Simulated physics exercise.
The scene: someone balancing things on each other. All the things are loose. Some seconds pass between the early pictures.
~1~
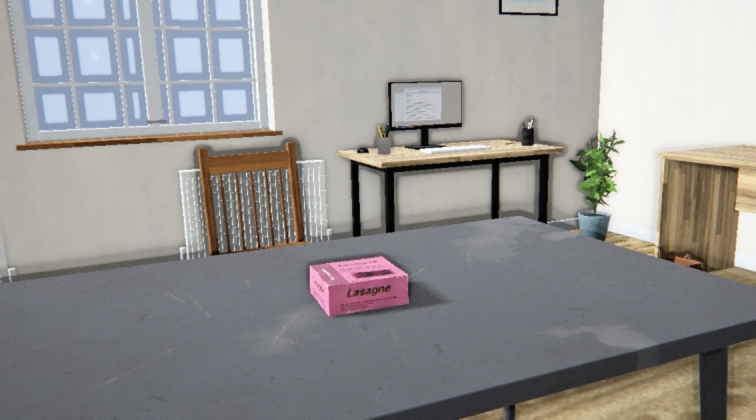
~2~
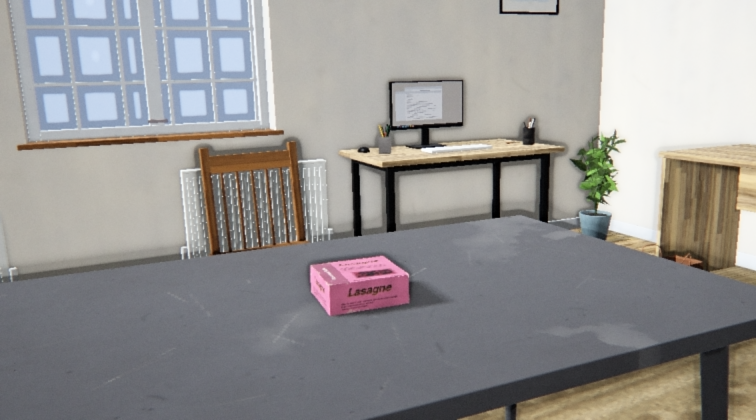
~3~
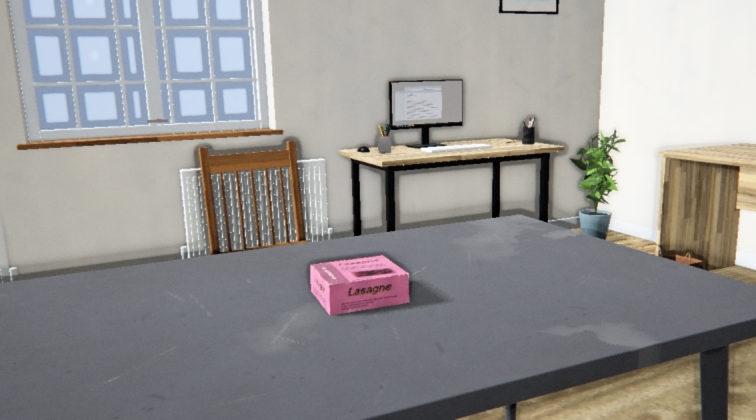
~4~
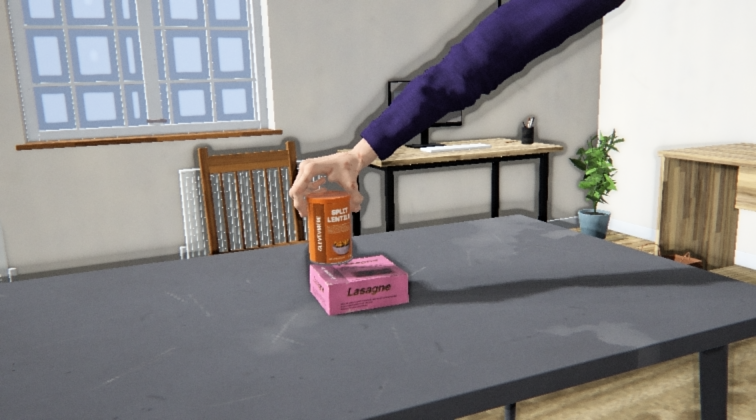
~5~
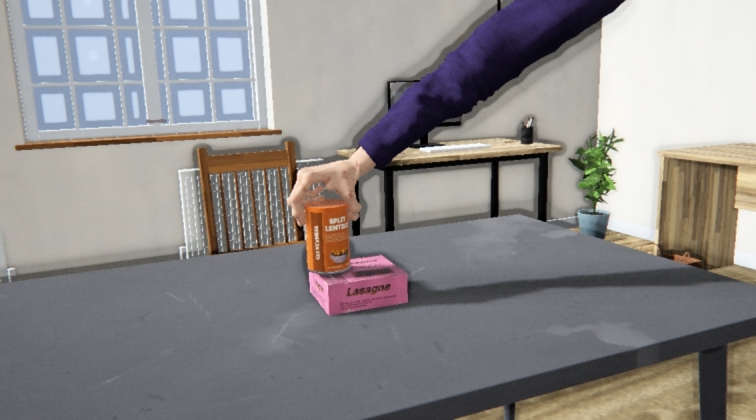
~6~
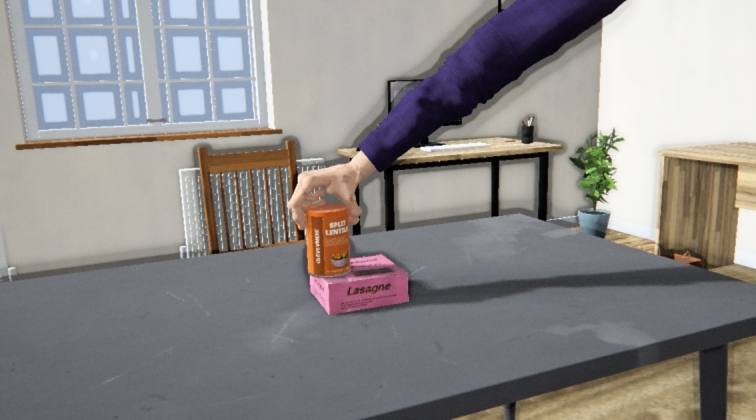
Nothing moves at first around a pink lasagne packet lying on a dark table, with a chair, desk and window behind. Then a hand in a purple sleeve, reaching from the upper right, lowers an orange tin of split lentils slightly onto the packet's left part and keeps hold of it.
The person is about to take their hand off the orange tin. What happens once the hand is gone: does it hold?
The pile keeps its balance.
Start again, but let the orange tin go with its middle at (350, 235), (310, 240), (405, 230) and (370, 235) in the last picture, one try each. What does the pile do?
First, it holds; second, it gives way; third, it comes apart; fourth, it keeps its balance.
Then, 0.20 s later than the last frame, all is still.
Then, 0.50 s later than the last frame, orange tin resting near (328, 240).
When it is over, both as before. End places, in pixels of the last picture, orange tin near (328, 240). The pile stays up.
